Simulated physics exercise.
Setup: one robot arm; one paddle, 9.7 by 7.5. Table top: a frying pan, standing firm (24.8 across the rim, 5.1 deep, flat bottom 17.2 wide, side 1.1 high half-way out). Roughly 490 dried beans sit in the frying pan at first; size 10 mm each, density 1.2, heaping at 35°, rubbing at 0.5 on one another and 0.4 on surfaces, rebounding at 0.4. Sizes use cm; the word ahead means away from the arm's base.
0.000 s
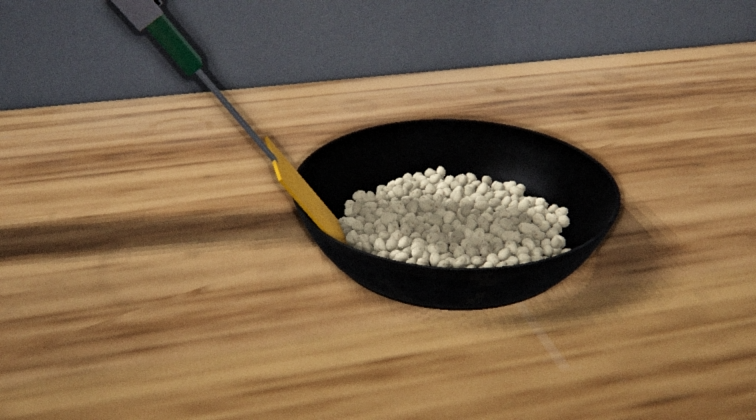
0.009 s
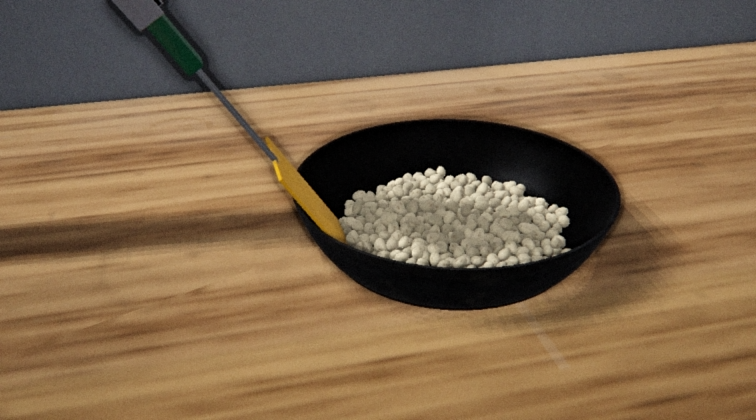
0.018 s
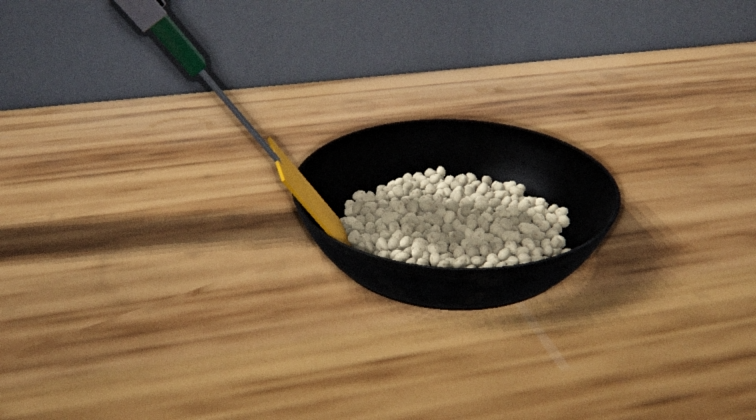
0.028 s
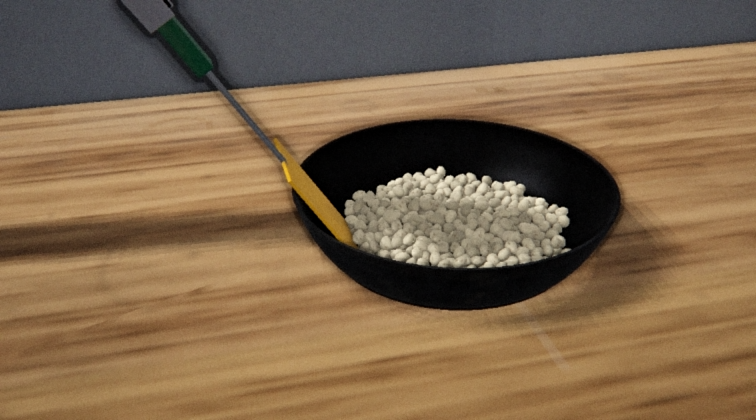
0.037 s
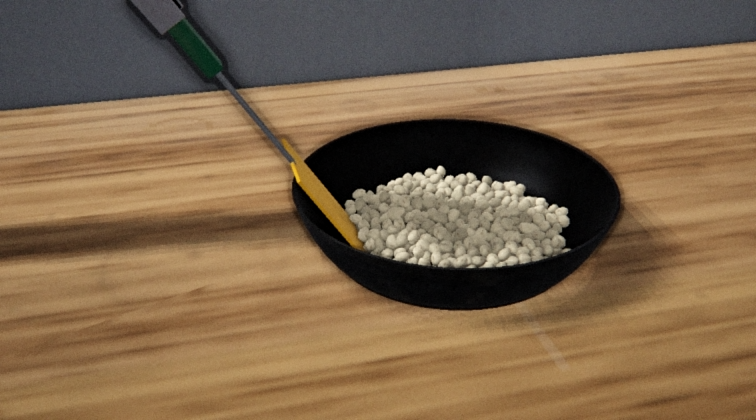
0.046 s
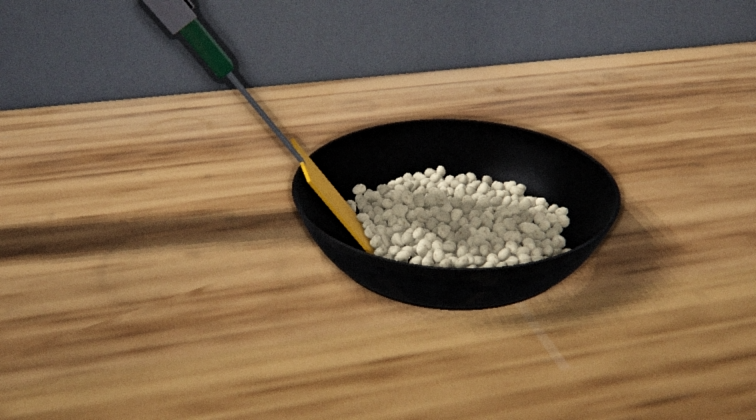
Robot arm with a yellow paddle slowly pushing a short way rightward into white beans in a black frying pan.
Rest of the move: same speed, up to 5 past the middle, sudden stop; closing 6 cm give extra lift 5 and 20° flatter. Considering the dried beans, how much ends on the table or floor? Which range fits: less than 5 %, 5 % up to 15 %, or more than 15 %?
The range that fits is less than 5 %.
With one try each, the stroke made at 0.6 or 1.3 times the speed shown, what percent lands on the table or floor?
First try around 0 %, second try around 5 %.
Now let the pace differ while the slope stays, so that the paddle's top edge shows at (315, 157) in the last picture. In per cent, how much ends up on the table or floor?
Share: Roughly 10 %.
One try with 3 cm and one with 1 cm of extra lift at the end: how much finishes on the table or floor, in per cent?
First try around 0 percent, second try around 0 percent.
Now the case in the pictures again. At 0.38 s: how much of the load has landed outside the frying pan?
That would be near 0 per cent, give or take.
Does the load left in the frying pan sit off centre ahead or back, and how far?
The balance point lies close to 4.5 cm ahead.
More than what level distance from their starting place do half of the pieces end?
Roughly 3 cm.
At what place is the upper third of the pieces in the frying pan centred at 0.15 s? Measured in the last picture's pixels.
(498, 206).
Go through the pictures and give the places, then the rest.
The first frame shows the paddle top edge at (272, 157), sloping 57°; upper third of the load around (447, 223), from x 345 to 565, top at y 175; 490 in the frying pan.
The second frame shows the paddle top edge at (273, 157), sloping 57°; upper third of the load around (447, 223), from x 345 to 565, top at y 175.
The third frame shows the paddle top edge at (276, 158), sloping 57°; upper third of the load around (444, 222), from x 345 to 565, top at y 175.
The fourth frame shows the paddle top edge at (282, 159), sloping 57°; upper third of the load around (442, 224), from x 350 to 565, top at y 175.
The fifth frame shows the paddle top edge at (290, 159), sloping 57°; upper third of the load around (441, 222), from x 350 to 565, top at y 175.
The sixth frame shows the paddle top edge at (300, 159), sloping 57°; upper third of the load around (438, 220), from x 350 to 565, top at y 170; 490 in the frying pan.
After 0.10 s, sloping 57°, highest piece 5 above the table; 490 in the frying pan.
After 0.15 s, sloping 49°, highest piece 5 above the table; 490 in the frying pan.
After 0.38 s, sloping 37°, highest piece 6 above the table; 487 in the frying pan, 2 on the table or floor, 1 on the blade or in flight.
After 1.43 s, sloping 37°, highest piece 5 above the table; 487 in the frying pan, 3 on the table or floor.
In the end, 487 in the frying pan, 3 on the table or floor. That is 1 % on the table or floor.
